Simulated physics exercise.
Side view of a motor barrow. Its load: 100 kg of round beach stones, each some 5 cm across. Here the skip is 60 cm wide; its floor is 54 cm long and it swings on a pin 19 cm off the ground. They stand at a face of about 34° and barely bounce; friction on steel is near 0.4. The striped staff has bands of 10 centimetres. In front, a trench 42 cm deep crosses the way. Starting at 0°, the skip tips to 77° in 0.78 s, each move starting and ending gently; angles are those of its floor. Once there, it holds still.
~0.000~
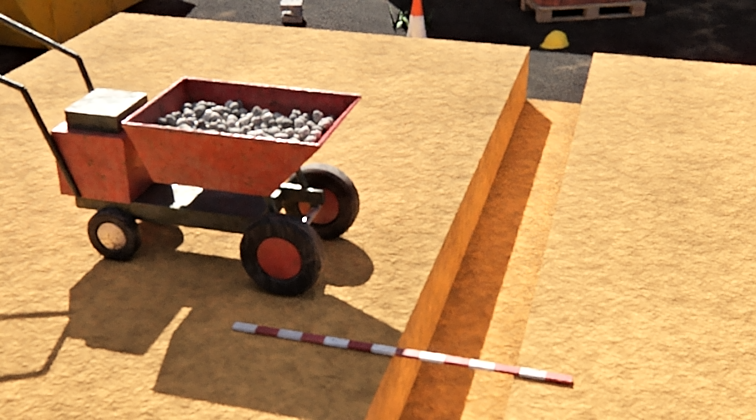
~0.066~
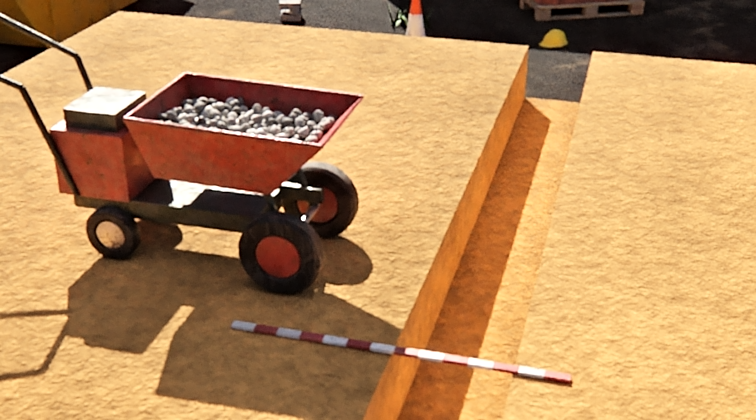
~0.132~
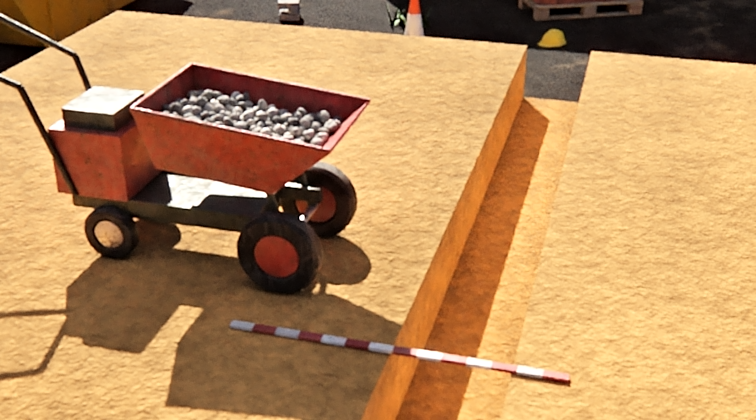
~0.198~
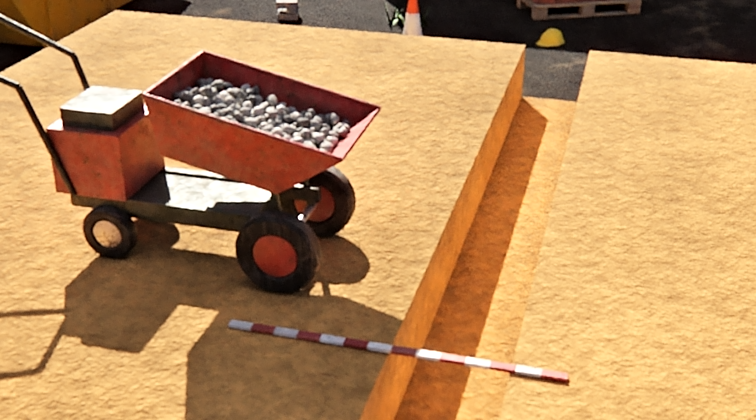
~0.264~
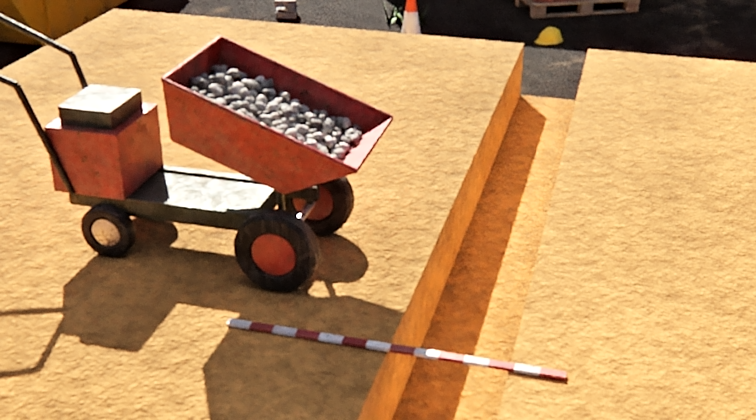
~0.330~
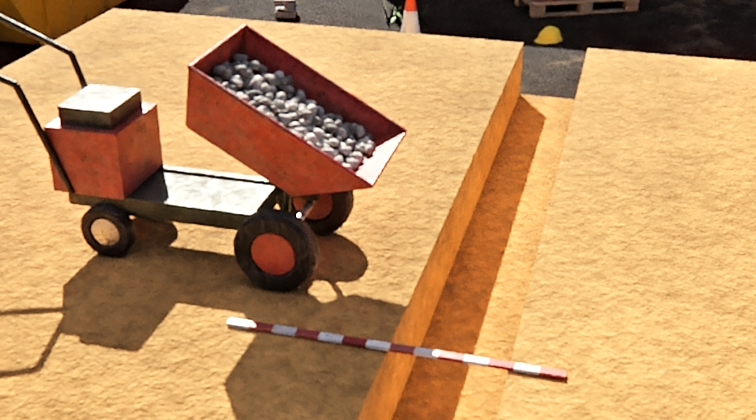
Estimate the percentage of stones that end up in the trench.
Roughly 100 per cent.
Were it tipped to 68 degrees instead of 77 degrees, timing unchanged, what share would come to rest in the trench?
It would be close to 100 percent.
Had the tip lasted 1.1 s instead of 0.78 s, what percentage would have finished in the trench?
Trench share: Approx. 100%.
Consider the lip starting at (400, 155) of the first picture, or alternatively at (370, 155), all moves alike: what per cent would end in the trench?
Result: Close to 35 then close to 75 per cent.
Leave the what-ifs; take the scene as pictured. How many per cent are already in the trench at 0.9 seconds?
About 55 per cent by then.
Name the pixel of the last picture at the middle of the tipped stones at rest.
Their middle is at about (483, 353).
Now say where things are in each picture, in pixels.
The first frame shows lip at (320, 147), floor tilted 0°, highest stones at (262, 119).
The second frame shows lip at (322, 147), floor tilted 2°, highest stones at (219, 110); the stones move at 0.4 m/s on average.
The third frame shows lip at (330, 152), floor tilted 6°, highest stones at (203, 103); the stones move at 0.7 m/s on average.
The fourth frame shows lip at (342, 160), floor tilted 12°, highest stones at (209, 91); the stones move at 1.0 m/s on average.
The fifth frame shows lip at (357, 171), floor tilted 20°, highest stones at (217, 78); the stones move at 1.2 m/s on average.
In the sixth frame, the skip is at 30°, its lip at (372, 187); the top of the load is at (239, 67); the stones move at 1.3 m/s on average.
After 0.6 s the floor is at 64°; 100 % in the skip; the foremost stones are at (404, 225).
After 0.9 s the floor is at 77°; 46 % in the skip, 54 % in the trench; the foremost stones are at (506, 355).
After 1.2 s the floor is at 77°; 2 % in the skip, 98 % in the trench; the foremost stones are at (535, 346).
After 3.2 s the floor is at 77°; 0 % in the skip, 100 % in the trench; the foremost stones are at (569, 336).
